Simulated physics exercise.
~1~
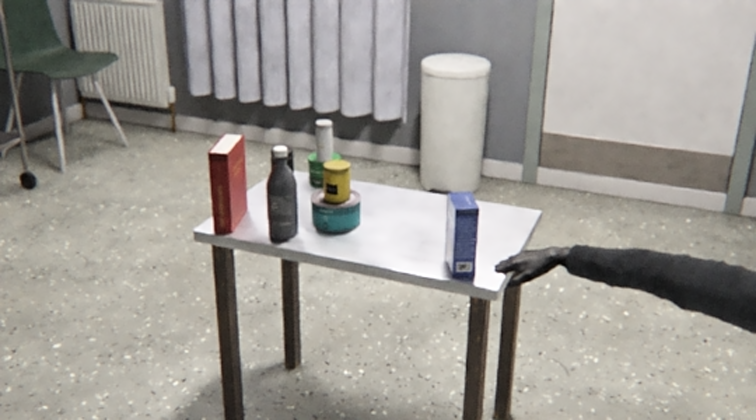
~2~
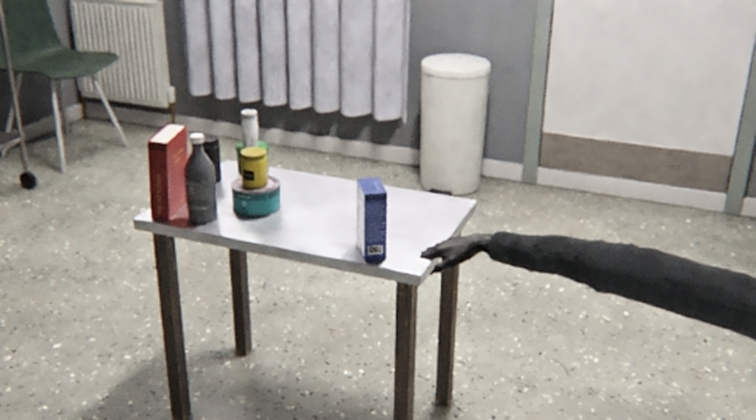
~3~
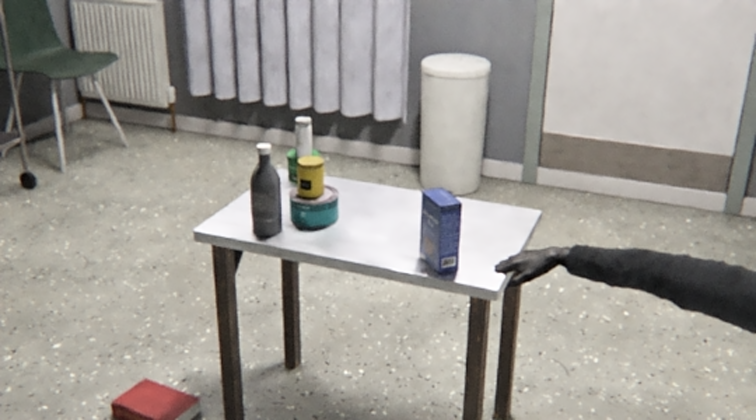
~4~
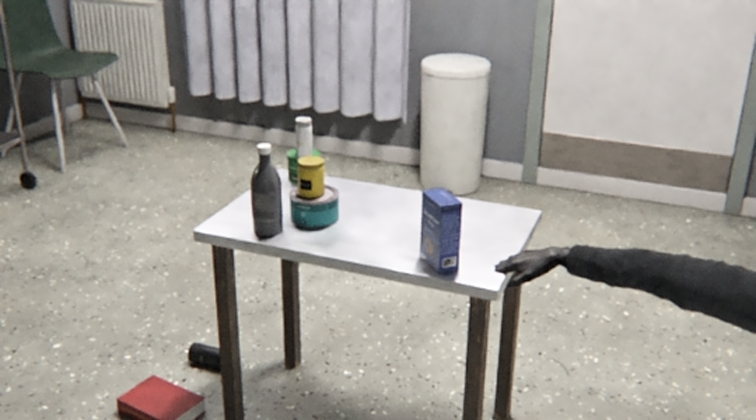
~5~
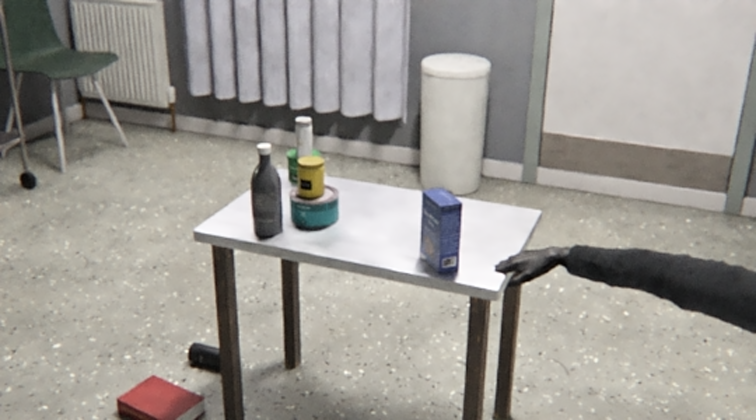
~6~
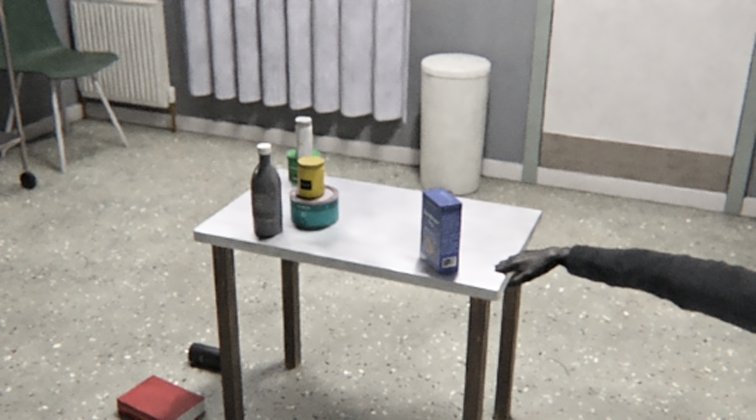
A small white-topped table with dark legs stands on a speckled floor, seen from slightly above, with a dark-sleeved arm gripping its right corner. It holds a red book and grey bottle at left, a black jar and white shaker on a green tub behind, a yellow jar on a turquoise tub, and a blue packet at right. The arm shoves the table left, carrying everything along upright, then pulls it back right. The red book and black jar drop off the left side to the floor. Both lie still there, while the rest remains upright on the table.
